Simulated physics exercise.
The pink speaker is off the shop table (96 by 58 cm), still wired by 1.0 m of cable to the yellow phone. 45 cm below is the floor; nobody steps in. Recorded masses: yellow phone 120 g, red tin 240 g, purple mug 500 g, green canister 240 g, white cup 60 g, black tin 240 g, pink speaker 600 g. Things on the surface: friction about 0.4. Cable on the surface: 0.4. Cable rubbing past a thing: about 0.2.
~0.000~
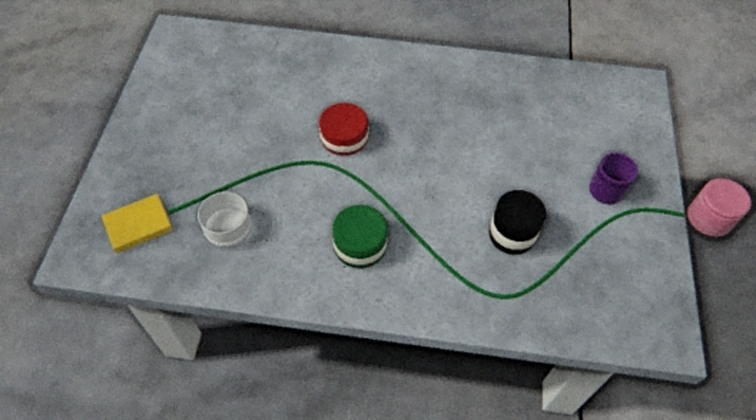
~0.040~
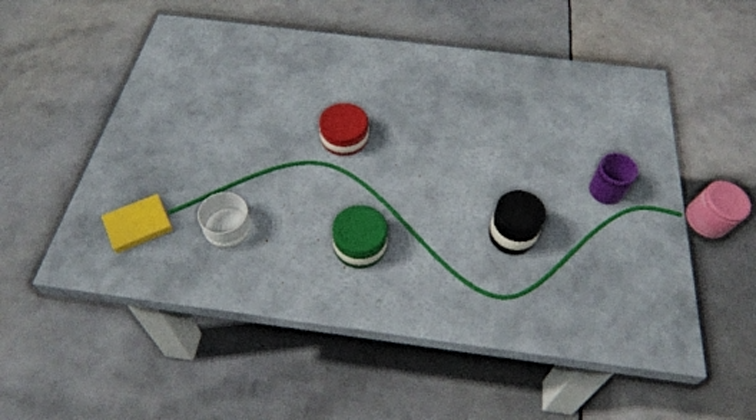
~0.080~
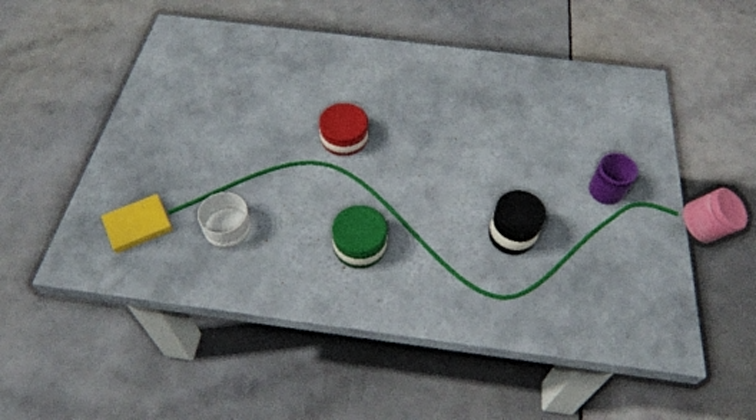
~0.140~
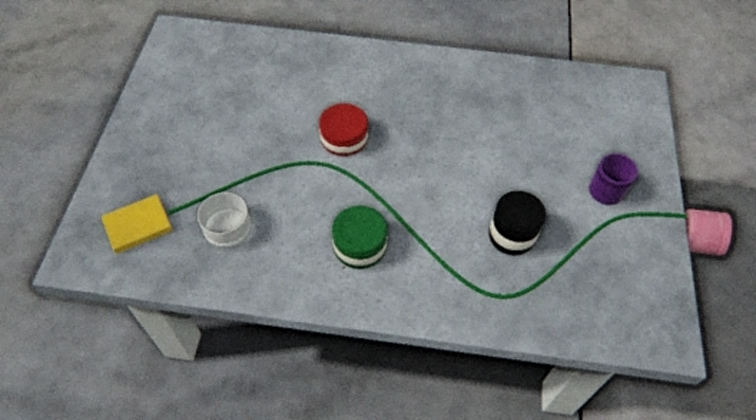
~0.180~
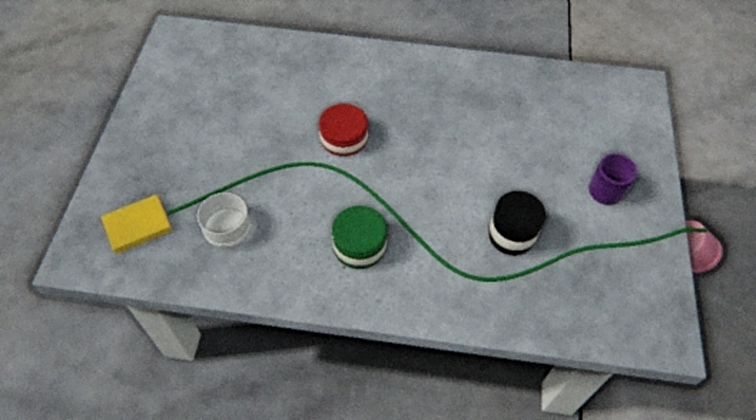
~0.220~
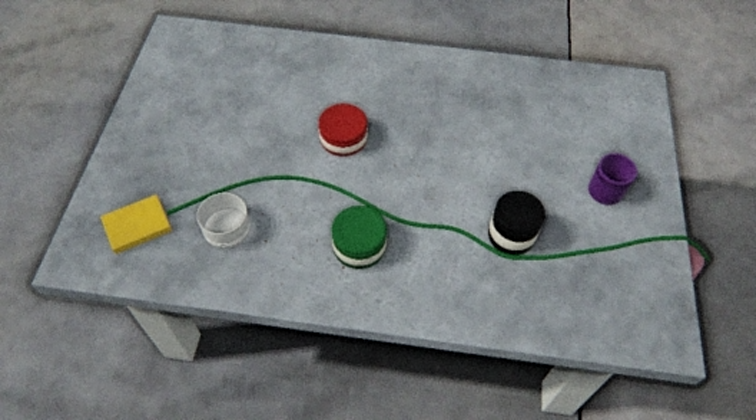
The footage shows a pink speaker dropping beside the right edge of a gray table until mostly hidden, while its green cable, linked to a yellow phone, slides and straightens among still tins, a cup and a mug.
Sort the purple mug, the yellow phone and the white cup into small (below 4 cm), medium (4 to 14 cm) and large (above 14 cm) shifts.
Shifts - purple mug: Small; yellow phone: Large; white cup: Large.
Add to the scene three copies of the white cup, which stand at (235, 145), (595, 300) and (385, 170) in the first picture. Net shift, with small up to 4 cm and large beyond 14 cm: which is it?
Going one by one, I'd say a short shift, then a short shift, then an in-between shift.
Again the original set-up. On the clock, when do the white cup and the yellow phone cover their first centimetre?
Times: White cup = 0.28 s, yellow phone = 0.28 s.
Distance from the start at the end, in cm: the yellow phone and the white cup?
Yellow phone ~ 50 cm, white cup ~ 20 cm.
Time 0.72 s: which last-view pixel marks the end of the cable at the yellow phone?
It sits close to (421, 179) in the last view.
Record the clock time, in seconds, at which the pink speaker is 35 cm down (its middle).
Time: 0.38 s.
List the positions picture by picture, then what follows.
Purple mug (619, 167); yellow phone (136, 220); white cup (223, 212); cable runs through (624, 214) (540, 282) (431, 251) (348, 173) (235, 183), in the first picture.
Pink speaker (727, 199); cable runs through (622, 213) (431, 251) (235, 183), in the second picture.
Pink speaker (715, 216); cable runs through (431, 251) (235, 183), in the third picture.
Pink speaker (705, 232); cable runs through (626, 216) (431, 251) (235, 184), in the fourth picture.
Pink speaker (694, 247); cable runs through (663, 237) (432, 252) (235, 184), in the fifth picture.
Purple mug (618, 168); yellow phone (135, 221); white cup (222, 213); cable runs through (692, 244) (585, 252) (465, 233) (351, 195) (236, 186), in the sixth picture.
At 0.5 s, the cable's tail end at (358, 218); yellow phone 30 cm off its start, white cup 14 cm off its start, pink speaker over the edge.
At 0.7 s, the cable's tail end at (421, 179); yellow phone 49 cm off its start, white cup 18 cm off its start, pink speaker over the edge.
At 1.0 s, the cable's tail end at (425, 177); yellow phone 50 cm off its start at (450, 160), white cup 18 cm off its start at (294, 298), pink speaker over the edge.
At 1.2 s, the cable's tail end at (425, 177); yellow phone 50 cm off its start, white cup 18 cm off its start, pink speaker over the edge.
At 2.4 s, the cable's tail end at (425, 177); yellow phone 50 cm off its start at (450, 160), white cup 18 cm off its start at (294, 298), purple mug 0 cm off its start at (618, 168), pink speaker over the edge.
